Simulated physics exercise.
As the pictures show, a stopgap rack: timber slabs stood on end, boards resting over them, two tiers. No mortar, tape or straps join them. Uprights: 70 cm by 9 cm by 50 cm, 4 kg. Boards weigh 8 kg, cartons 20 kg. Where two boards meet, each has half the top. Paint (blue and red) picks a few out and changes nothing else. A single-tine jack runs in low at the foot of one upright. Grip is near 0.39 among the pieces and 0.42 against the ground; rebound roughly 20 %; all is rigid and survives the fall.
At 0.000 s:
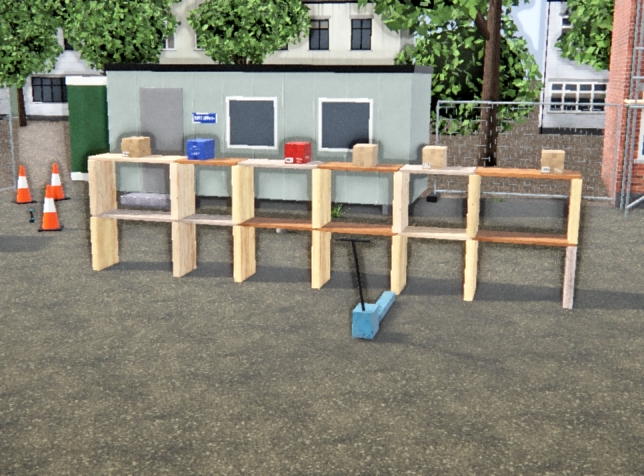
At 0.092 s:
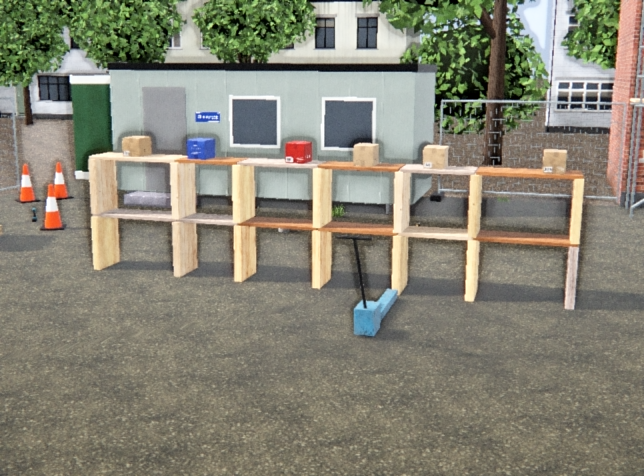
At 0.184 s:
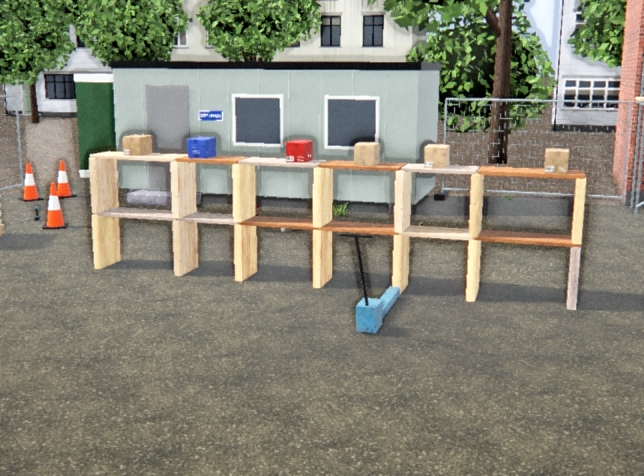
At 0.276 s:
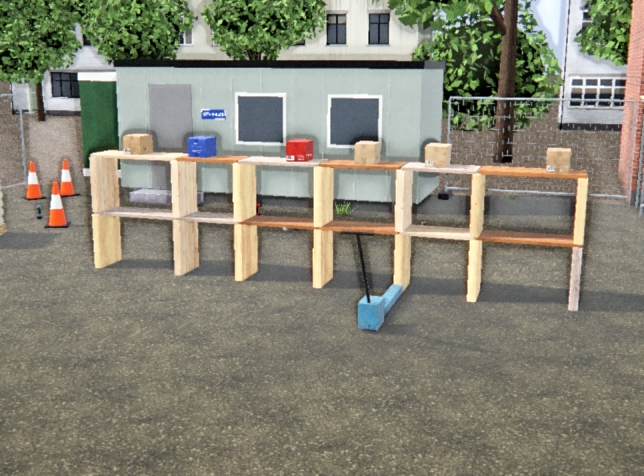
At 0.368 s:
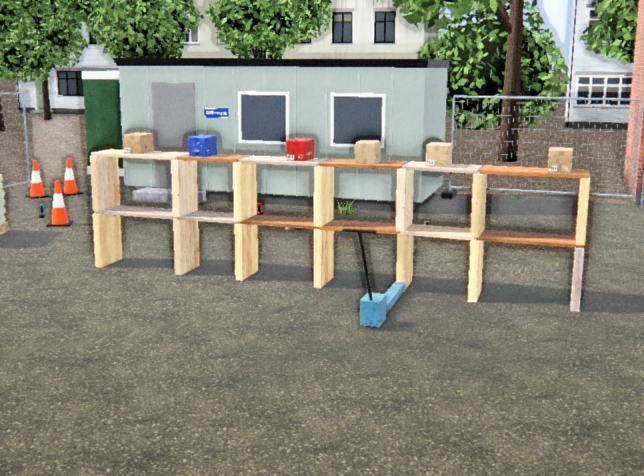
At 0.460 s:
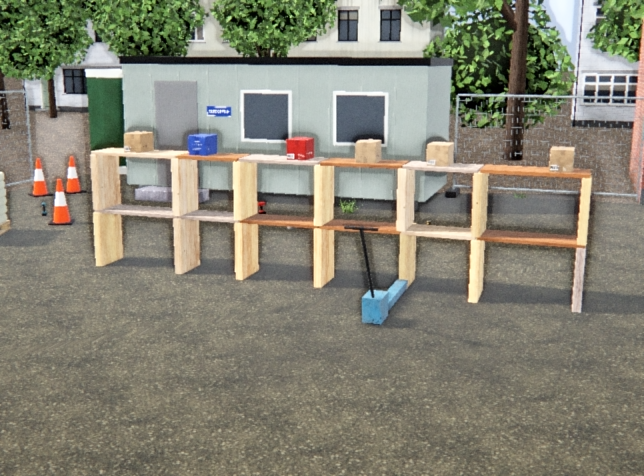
A blue jack with a black handle edges forward into the box-topped wooden rack.
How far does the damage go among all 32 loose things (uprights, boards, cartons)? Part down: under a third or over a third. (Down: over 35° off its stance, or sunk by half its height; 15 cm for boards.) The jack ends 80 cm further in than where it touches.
Upwards of a third of them.
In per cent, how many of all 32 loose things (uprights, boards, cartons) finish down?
Near 95 per cent.
By 1.46 s, 8 of the 32 pieces down.
By 2.22 s, 23 of the 32 pieces down; blue carton tilted 53°, 70 cm lower; red carton tilted 25°, 1.20 m lower.
When it is over (5.9 s), 31 of the 32 pieces down; red carton tilted 7°, 1.23 m lower; blue carton 1.39 m lower. That is 97 per cent. In pixels of the last frame, middles, red carton near (305, 250), blue carton near (212, 255).
